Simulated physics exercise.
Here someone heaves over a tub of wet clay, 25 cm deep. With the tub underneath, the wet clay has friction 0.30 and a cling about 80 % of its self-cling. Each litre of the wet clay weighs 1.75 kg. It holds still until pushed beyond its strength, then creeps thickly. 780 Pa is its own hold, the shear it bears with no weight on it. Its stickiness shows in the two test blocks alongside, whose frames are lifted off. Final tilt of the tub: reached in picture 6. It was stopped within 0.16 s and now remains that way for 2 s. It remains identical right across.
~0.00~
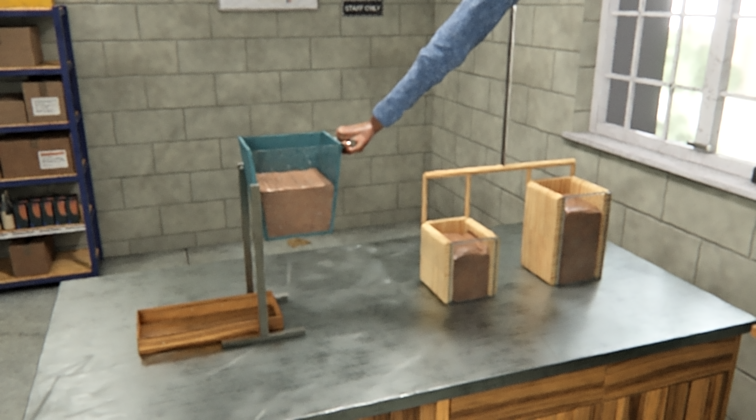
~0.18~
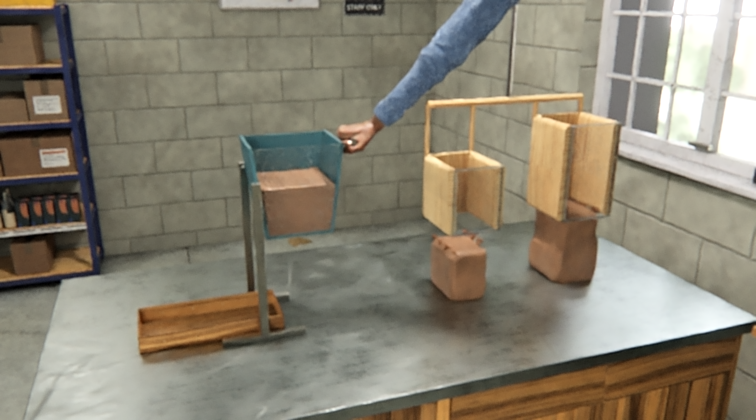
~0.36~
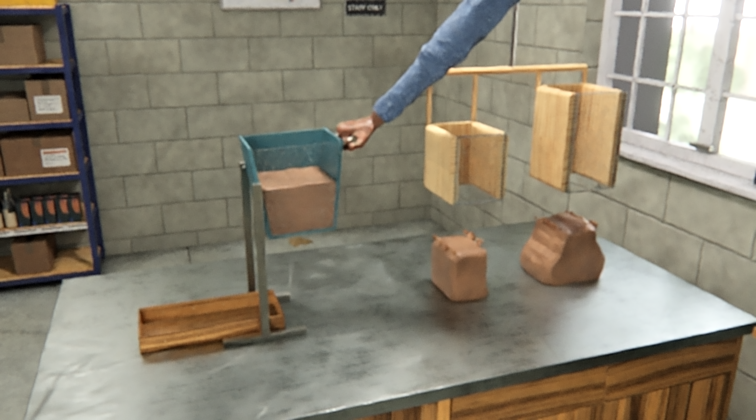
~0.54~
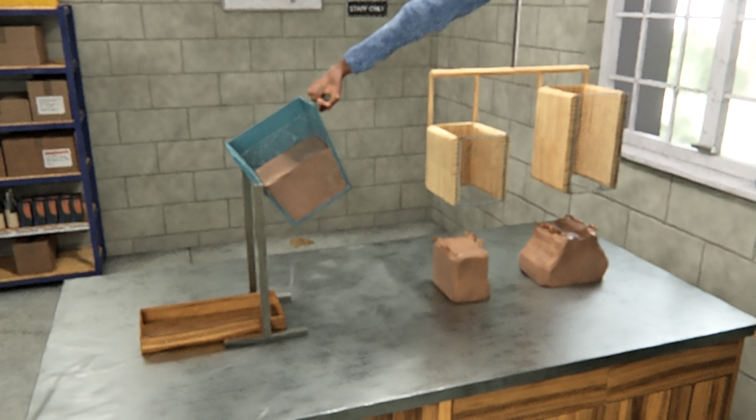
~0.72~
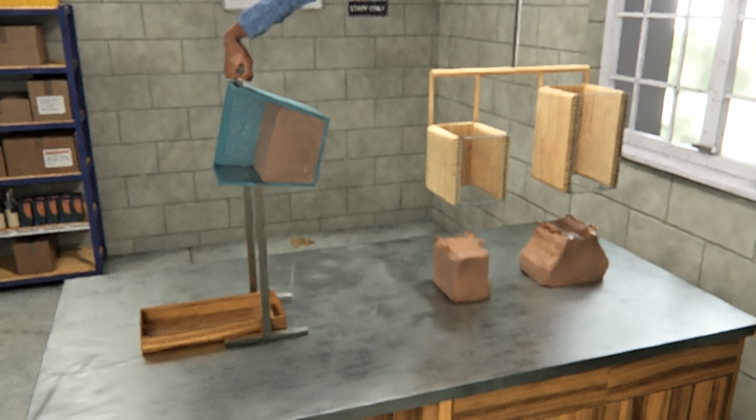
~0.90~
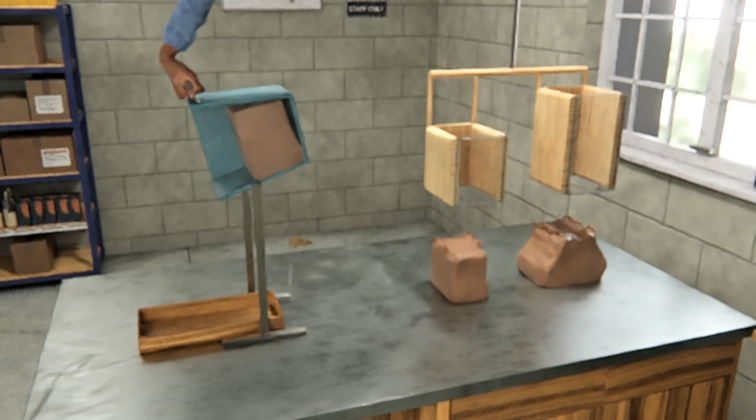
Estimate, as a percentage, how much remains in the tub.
Roughly 45 per cent remains.
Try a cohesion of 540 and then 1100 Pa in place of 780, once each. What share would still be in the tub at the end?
Result: 50 % for the first case, 50 % for the second.
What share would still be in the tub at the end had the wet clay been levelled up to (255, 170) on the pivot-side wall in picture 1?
Then roughly 35 %.
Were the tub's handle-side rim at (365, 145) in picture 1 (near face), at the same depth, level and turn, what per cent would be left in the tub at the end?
Some 35 per cent, I reckon.
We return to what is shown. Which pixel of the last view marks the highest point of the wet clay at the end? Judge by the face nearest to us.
About (264, 143).
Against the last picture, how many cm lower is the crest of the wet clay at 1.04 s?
About 4 cm.
After 1.04 s, the tub is at 102 degrees and holds 100 %.
After 1.21 s, the tub is at 102 degrees and holds 77 %.
After 1.38 s, the tub is at 102 degrees and holds 45 %.
After 1.55 s, the tub is at 102 degrees and holds 45 %.
After 2.90 s, at the end, the tub is at 102 degrees and holds 45 %.
